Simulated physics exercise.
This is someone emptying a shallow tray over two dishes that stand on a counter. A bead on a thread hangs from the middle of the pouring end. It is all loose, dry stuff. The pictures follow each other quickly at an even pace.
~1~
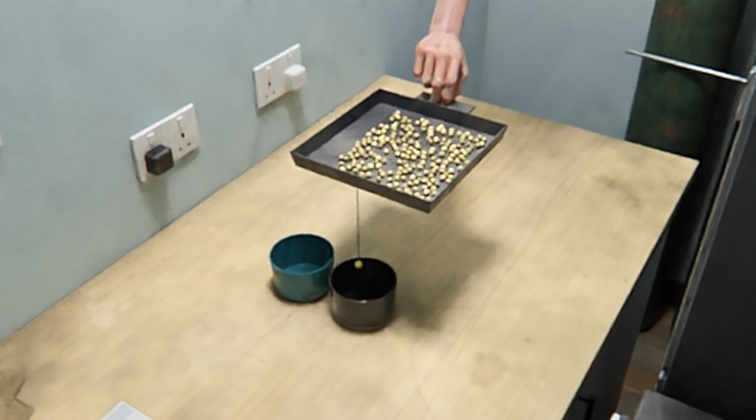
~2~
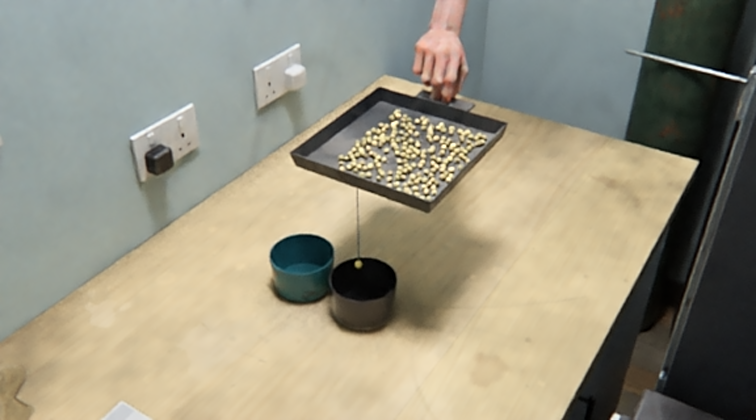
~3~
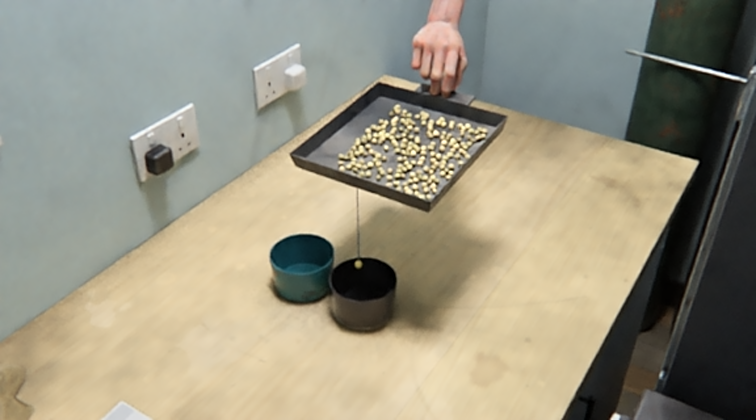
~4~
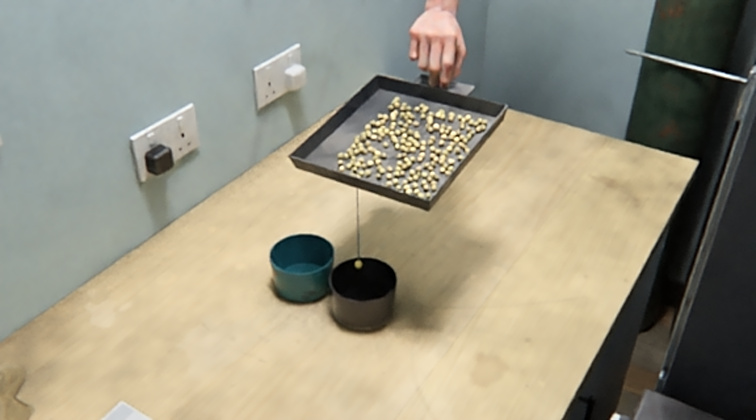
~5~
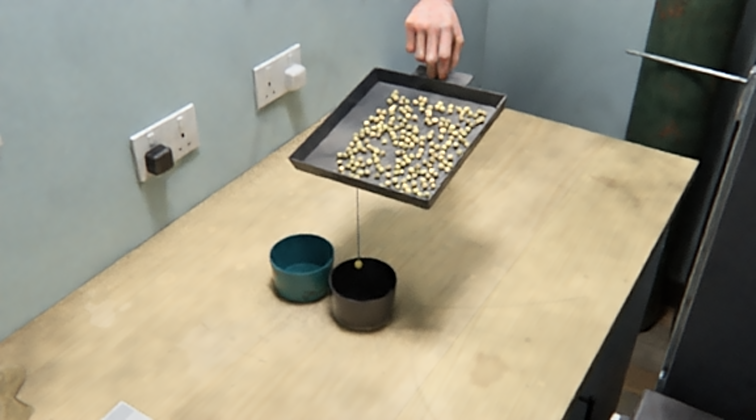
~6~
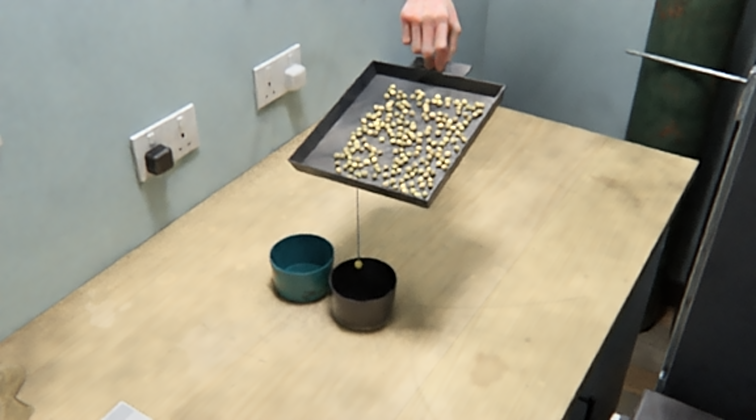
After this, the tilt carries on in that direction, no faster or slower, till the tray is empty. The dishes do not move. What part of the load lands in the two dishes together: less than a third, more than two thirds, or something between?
They take from one third to two thirds between them.
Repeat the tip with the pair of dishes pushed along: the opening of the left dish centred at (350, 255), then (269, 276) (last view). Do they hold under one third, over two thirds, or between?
One: Less than a third. Two: Between a third and two thirds.
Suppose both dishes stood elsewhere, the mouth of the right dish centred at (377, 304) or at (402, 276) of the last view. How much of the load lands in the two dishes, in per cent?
Roughly 60 per cent, and 0 per cent.
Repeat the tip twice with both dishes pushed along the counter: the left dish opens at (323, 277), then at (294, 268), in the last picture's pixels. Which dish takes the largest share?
The first try: The left dish. The second: The left one.
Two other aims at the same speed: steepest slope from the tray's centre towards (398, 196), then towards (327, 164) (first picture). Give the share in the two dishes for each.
In turn 0 and 90 in a hundred.
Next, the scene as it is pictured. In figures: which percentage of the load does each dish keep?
For the left dish some 50 %, for the right dish some 0 %.
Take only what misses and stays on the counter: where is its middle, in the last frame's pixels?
Roughly at (292, 335).
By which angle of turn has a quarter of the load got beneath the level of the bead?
Roughly 105°.
Soon, tray tipped steeply; nearly all on the tray; a stray few in the air.
A while on, tray tipped past a quarter turn; about two thirds on the tray; a stray few in the left dish; a stray few outside both; about a third in the air.
Towards the end, tray tipped past a quarter turn; a stray few in the right dish; about half in the left dish; about half outside both.
Finally, tray tipped past a quarter turn; a stray few in the right dish; about half in the left dish; about half outside both.
